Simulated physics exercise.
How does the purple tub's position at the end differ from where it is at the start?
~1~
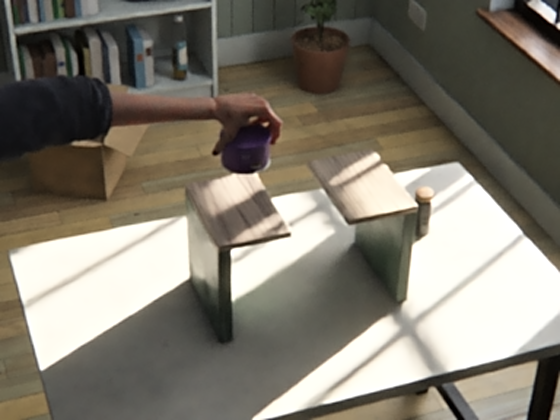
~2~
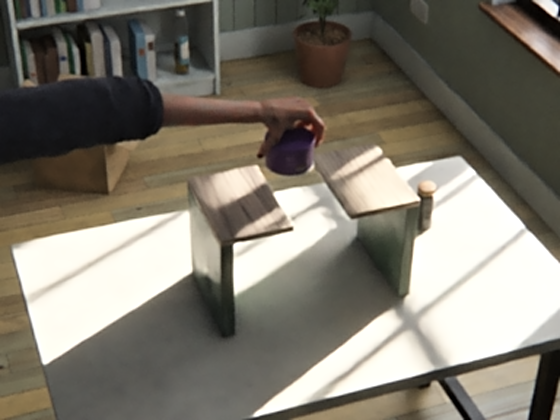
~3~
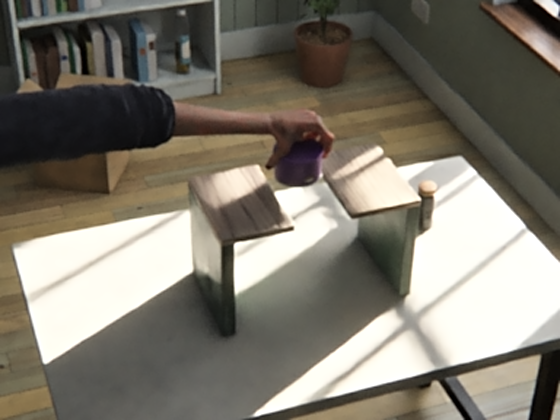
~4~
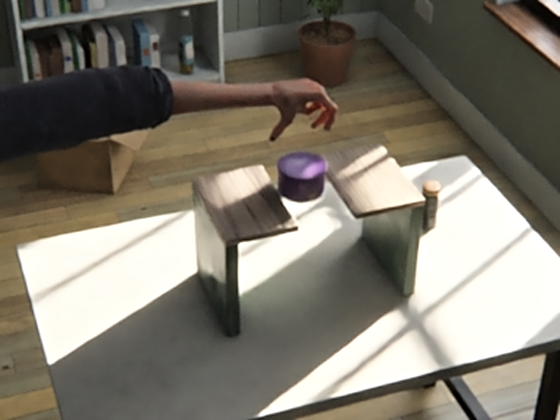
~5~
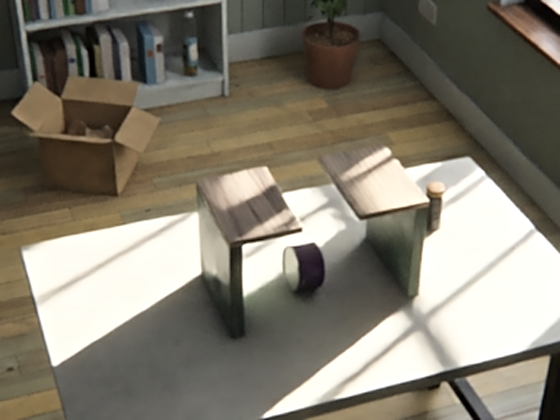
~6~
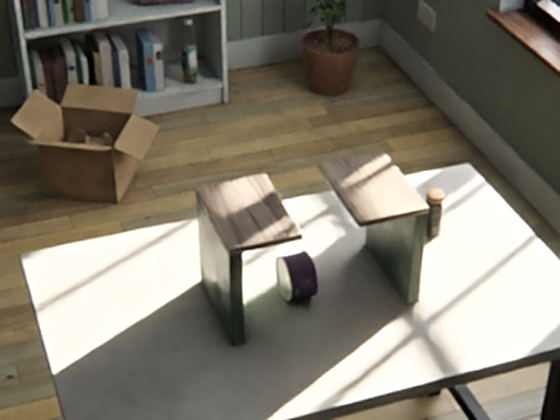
At the start the purple tub is held in a hand above the supports. At the end it lies on its side on the table between them, lower and a little farther right.
